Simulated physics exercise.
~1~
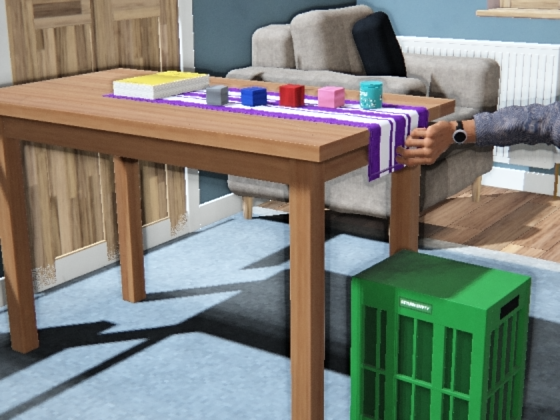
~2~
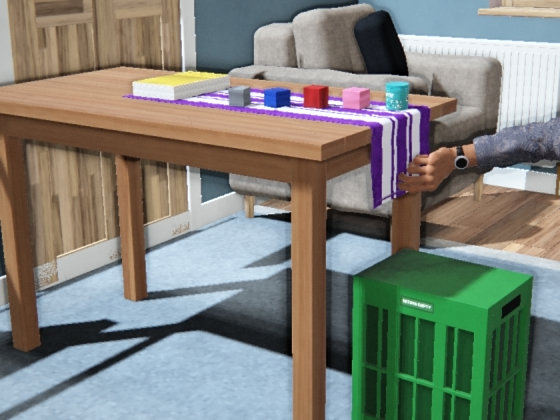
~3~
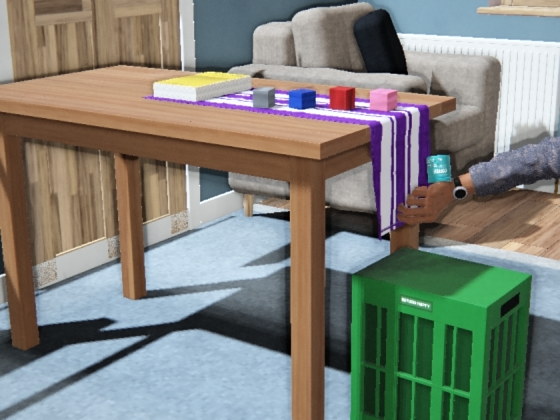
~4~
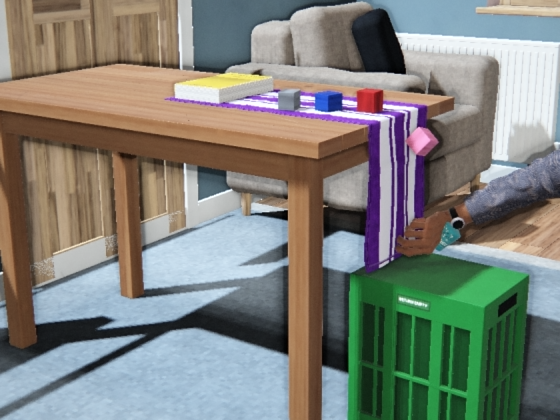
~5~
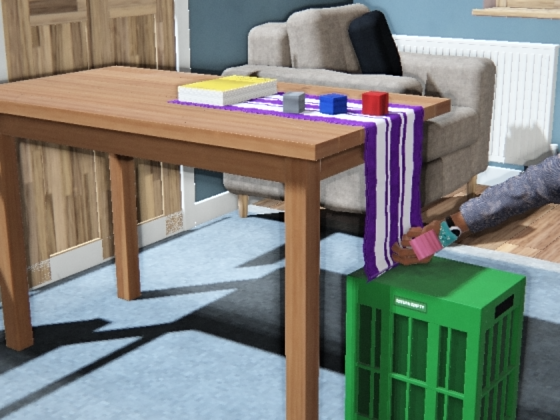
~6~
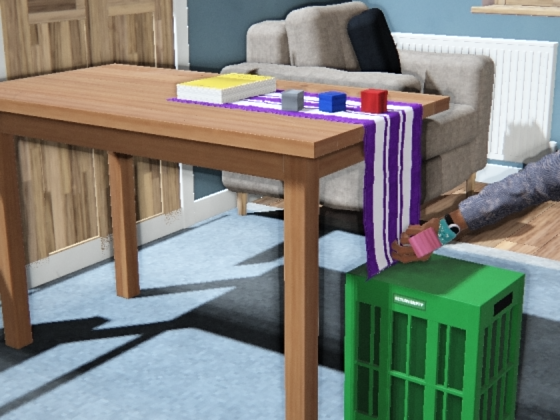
At a wooden table, a hand draws a purple striped cloth down until a turquoise pot, then a pink cube, drops off.
